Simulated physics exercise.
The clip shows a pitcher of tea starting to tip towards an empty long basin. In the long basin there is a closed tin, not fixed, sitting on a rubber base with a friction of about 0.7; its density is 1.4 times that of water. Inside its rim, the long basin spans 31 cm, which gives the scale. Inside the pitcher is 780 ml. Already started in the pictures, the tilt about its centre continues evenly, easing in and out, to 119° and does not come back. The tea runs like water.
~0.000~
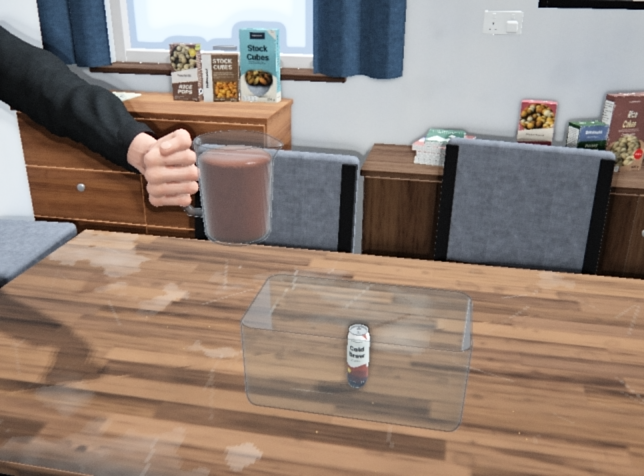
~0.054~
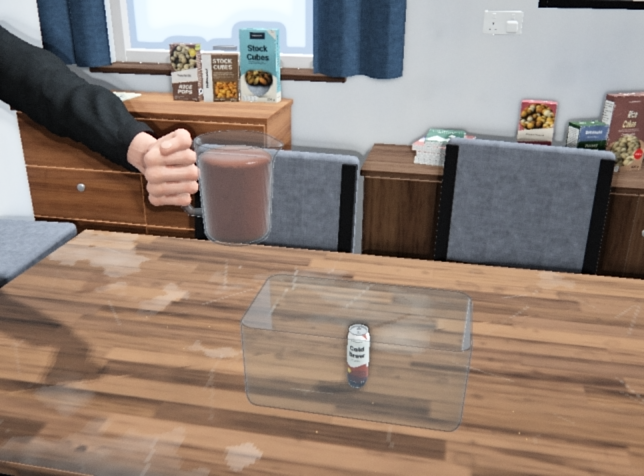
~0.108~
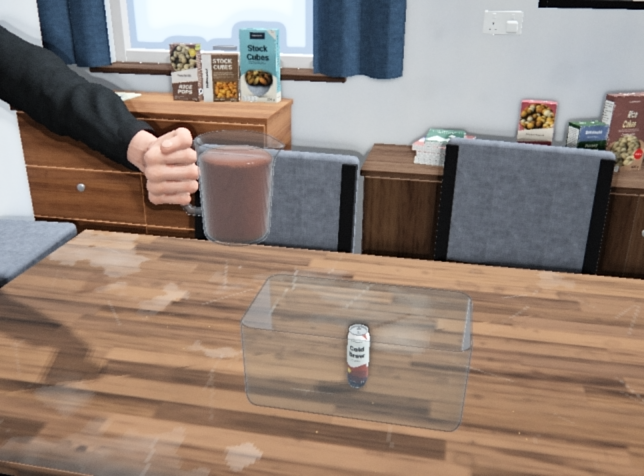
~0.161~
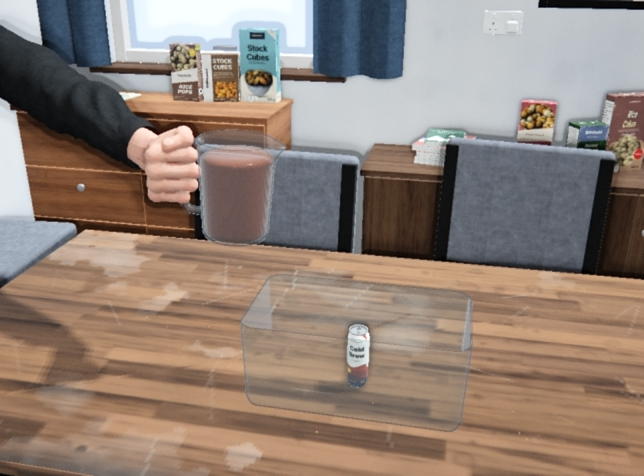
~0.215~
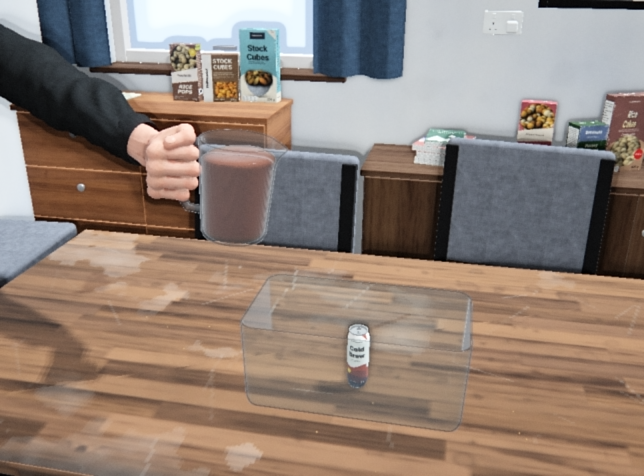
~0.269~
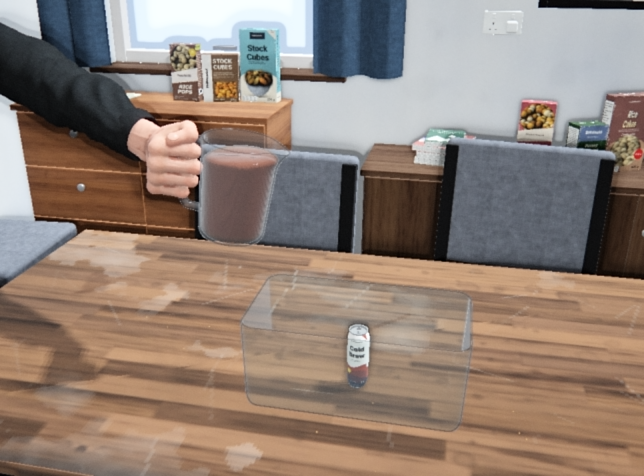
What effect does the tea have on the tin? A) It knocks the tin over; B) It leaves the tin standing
(A) It knocks the tin over.
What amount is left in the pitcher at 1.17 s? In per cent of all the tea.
Around 22 percent of it.
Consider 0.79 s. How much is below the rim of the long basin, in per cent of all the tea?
I'd estimate some 3 percent of the liquid.
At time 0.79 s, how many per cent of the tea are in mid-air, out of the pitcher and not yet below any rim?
It comes to roughly 14 per cent.
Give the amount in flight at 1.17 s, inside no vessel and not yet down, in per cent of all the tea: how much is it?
About 20 per cent.
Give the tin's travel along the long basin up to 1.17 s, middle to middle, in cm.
Centre to centre, close to 1 cm.
After 0.79 s the tilt is 64° and 83 per cent is still to pour; the tin stands where it began.
After 1.17 s the tilt is 105° and 23 per cent is still to pour; the tin stands where it began.
After 1.58 s the tilt is 119° and 0 per cent is still to pour; the tin lies on its side.
After 2.01 s the tilt is 119° and 0 per cent is still to pour; the tin lies on its side.
In the end the tin lies on its side.
